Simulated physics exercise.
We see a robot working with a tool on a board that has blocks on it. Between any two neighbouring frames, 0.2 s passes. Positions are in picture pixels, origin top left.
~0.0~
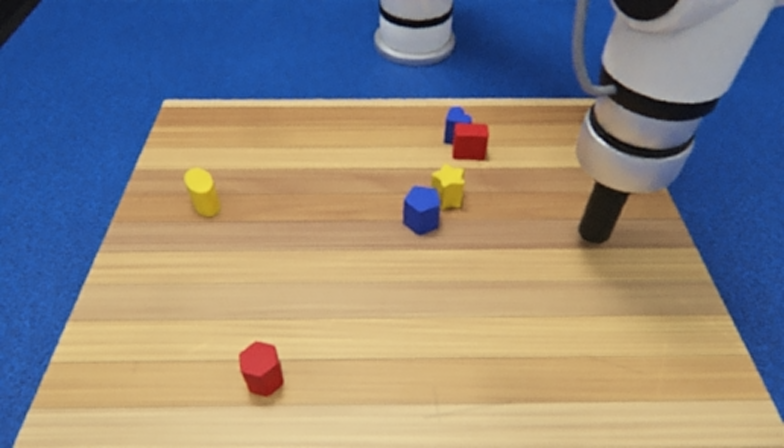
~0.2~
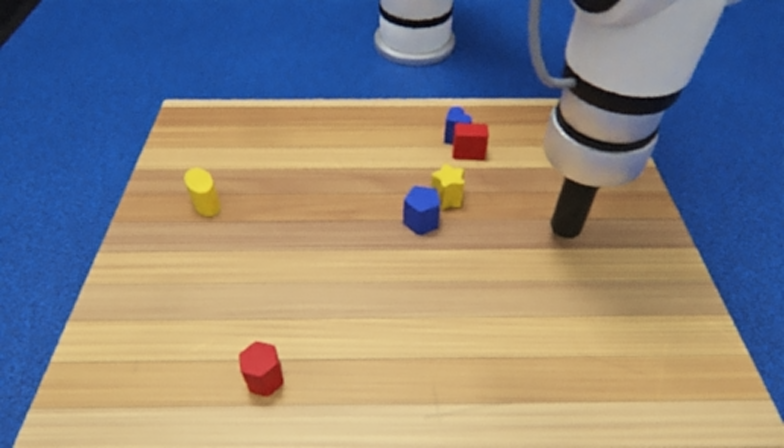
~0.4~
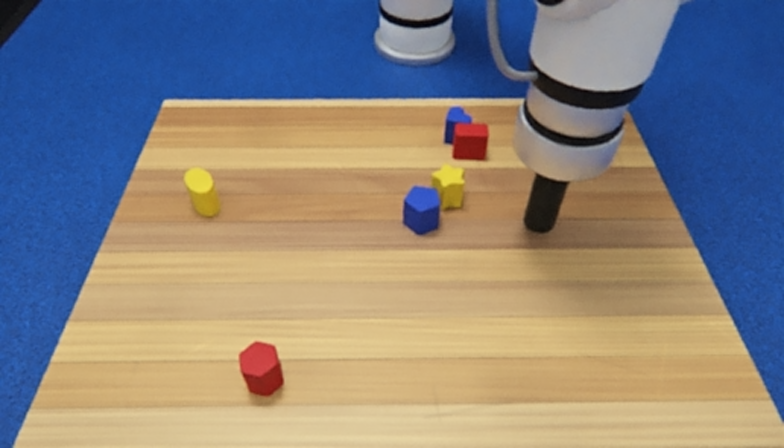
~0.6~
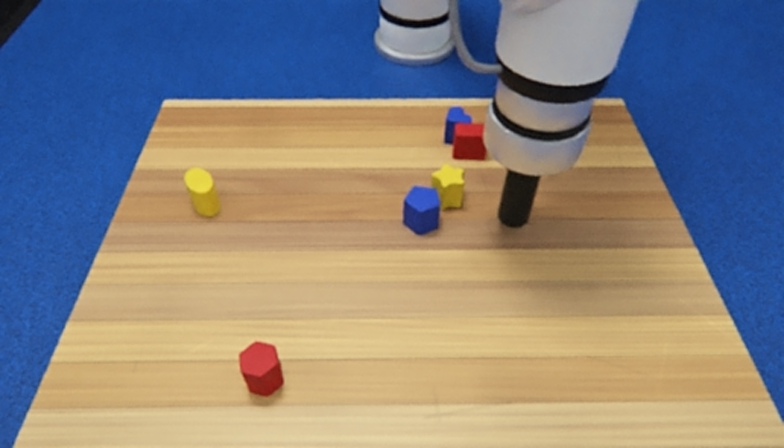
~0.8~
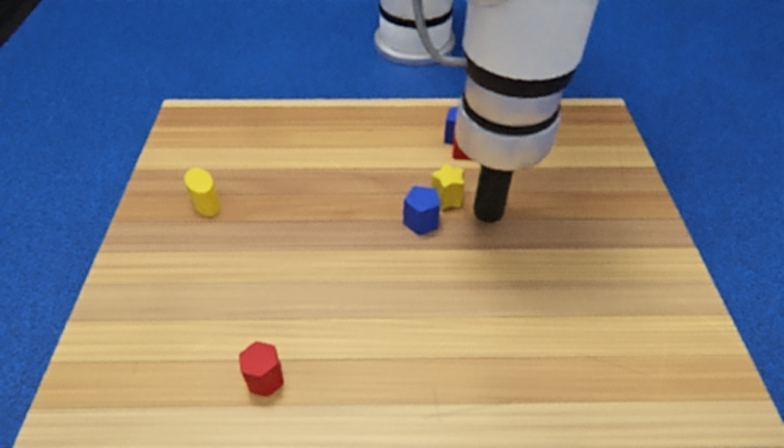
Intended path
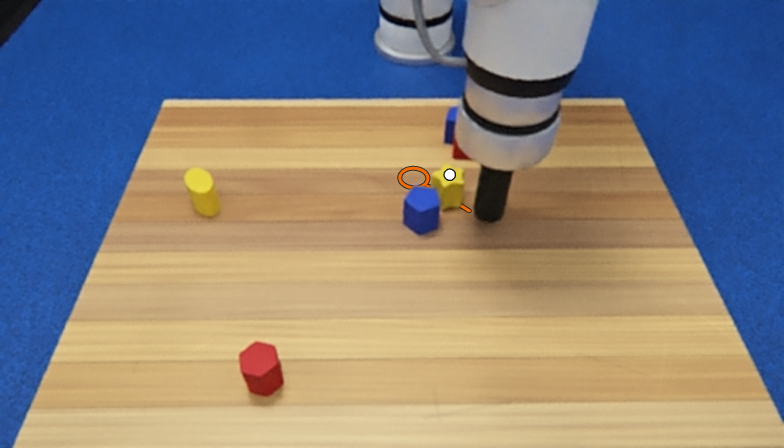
A robot arm moves its black tool left across a wooden board toward still blocks.
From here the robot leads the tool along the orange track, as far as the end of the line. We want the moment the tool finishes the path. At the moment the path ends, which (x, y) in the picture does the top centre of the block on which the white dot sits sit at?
The centre of its top face lies at (387, 144).
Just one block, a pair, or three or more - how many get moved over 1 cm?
Counting only shifts above 1 cm, I get one block.
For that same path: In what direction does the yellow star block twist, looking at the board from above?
Counter-clockwise, from overhead.
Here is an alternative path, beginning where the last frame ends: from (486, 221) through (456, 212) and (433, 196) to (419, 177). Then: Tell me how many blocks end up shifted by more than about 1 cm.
Blocks that move over 1 cm: One.
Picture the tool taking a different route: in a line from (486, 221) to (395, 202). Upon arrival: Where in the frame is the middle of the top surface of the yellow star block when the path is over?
The middle of the upper face of the yellow star block will lie at about (433, 165) in the picture.
The line goes in a line from (486, 221) to (414, 178); the dot is on the yellow star block.
What follows on the original path. Halfway along, tool (450, 189); yellow star block (424, 161).
At the end, tool (414, 169); blue pentagonal block unmoved; yellow star block (387, 144), turned 20° anticlockwise.
